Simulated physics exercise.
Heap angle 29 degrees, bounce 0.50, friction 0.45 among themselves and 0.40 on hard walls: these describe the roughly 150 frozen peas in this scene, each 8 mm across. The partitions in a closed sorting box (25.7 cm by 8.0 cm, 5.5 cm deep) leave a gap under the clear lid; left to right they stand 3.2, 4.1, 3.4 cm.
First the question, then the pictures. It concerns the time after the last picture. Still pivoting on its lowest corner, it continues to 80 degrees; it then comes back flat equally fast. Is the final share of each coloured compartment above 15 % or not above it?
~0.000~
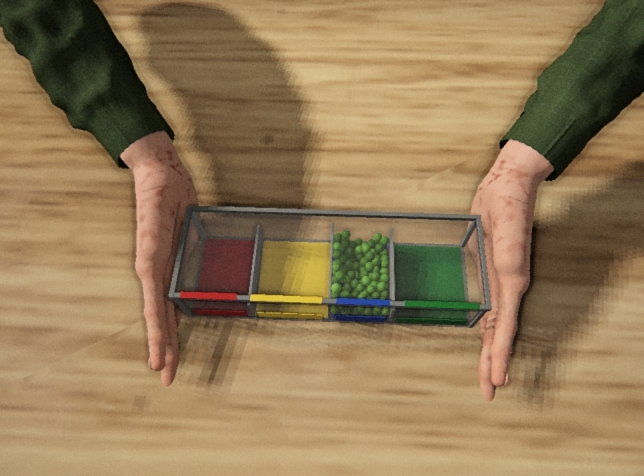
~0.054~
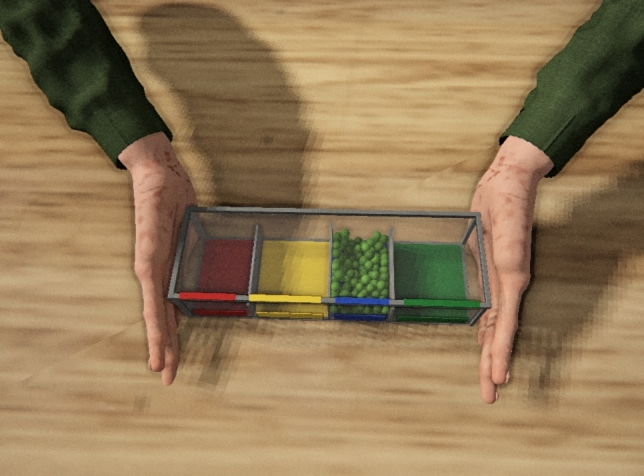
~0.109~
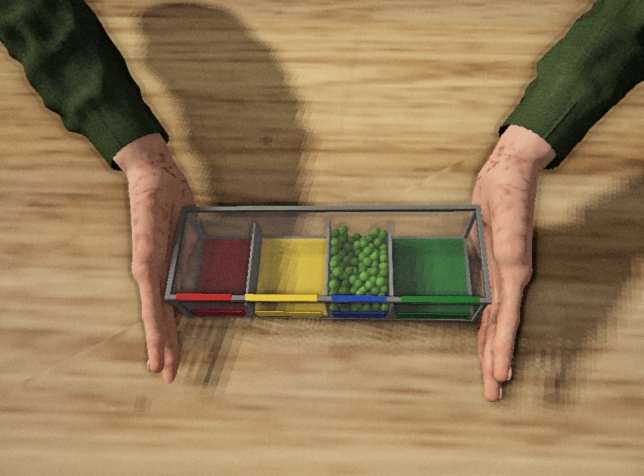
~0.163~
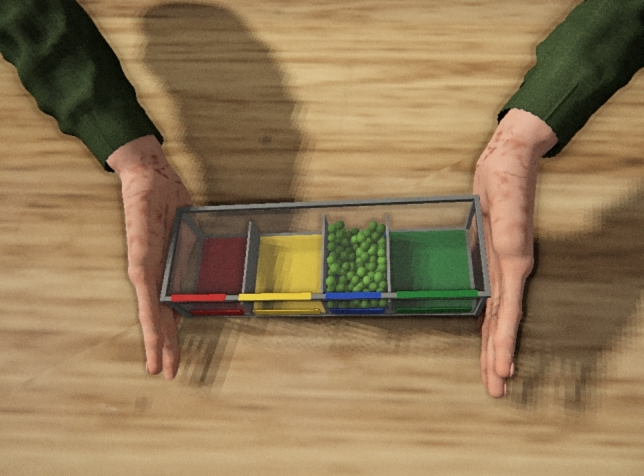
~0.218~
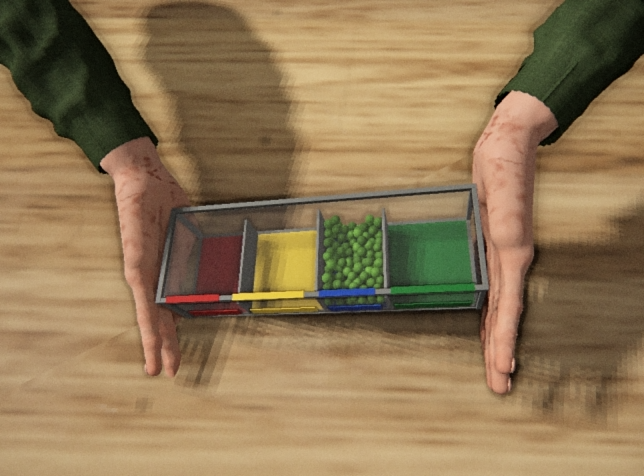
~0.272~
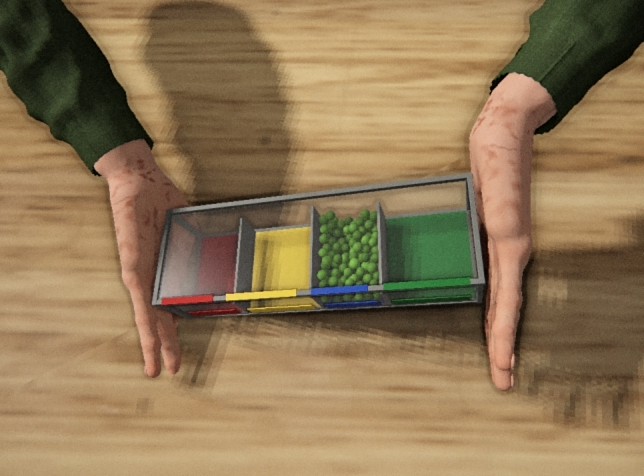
Red - not above; blue - above; green - not above; yellow - not above.
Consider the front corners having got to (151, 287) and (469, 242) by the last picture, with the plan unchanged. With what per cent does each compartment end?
Red = 10 %; blue = 80 %; green = 0 %; yellow = 10 %.
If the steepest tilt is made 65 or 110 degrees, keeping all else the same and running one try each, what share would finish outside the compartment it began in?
About 5 and 25 per cent.
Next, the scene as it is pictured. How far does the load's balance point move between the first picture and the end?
Around 2.5 centimetres.
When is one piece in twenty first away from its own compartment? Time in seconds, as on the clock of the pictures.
Roughly at the 1.25 s mark.
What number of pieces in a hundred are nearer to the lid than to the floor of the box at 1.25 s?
30 per cent, give or take.
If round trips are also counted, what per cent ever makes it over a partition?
Estimate: Near 15 %.
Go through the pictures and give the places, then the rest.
Box tilt 0 degrees, front corners at (175, 294) and (486, 306); blue 100 %, in the first picture.
Box tilt 1 degrees, front corners at (174, 294) and (486, 304), in the second picture.
Box tilt 4 degrees, front corners at (171, 296) and (486, 299), lowest corner left front, in the third picture.
Box tilt 7 degrees, front corners at (167, 297) and (485, 292), lowest corner left front, in the fourth picture.
Box tilt 12 degrees, front corners at (162, 299) and (483, 286), lowest corner left front, in the fifth picture.
Box tilt 15 degrees, front corners at (158, 301) and (479, 279), lowest corner left front; blue 100 %. Its pace works out near 75 degrees a second, in the sixth picture.
After 1.25 s, tilt 80 degrees; blue 95 %, yellow 5 %.
After 1.90 s, tilt 35 degrees; red 10 %, blue 85 %, yellow 5 %.
Then, at 2.59 s, tilt 0 degrees; red 10 %, blue 85 %, yellow 5 %.
In the end, at 3.1 s, red 10 %, blue 85 %, green 0 %, yellow 5 %.
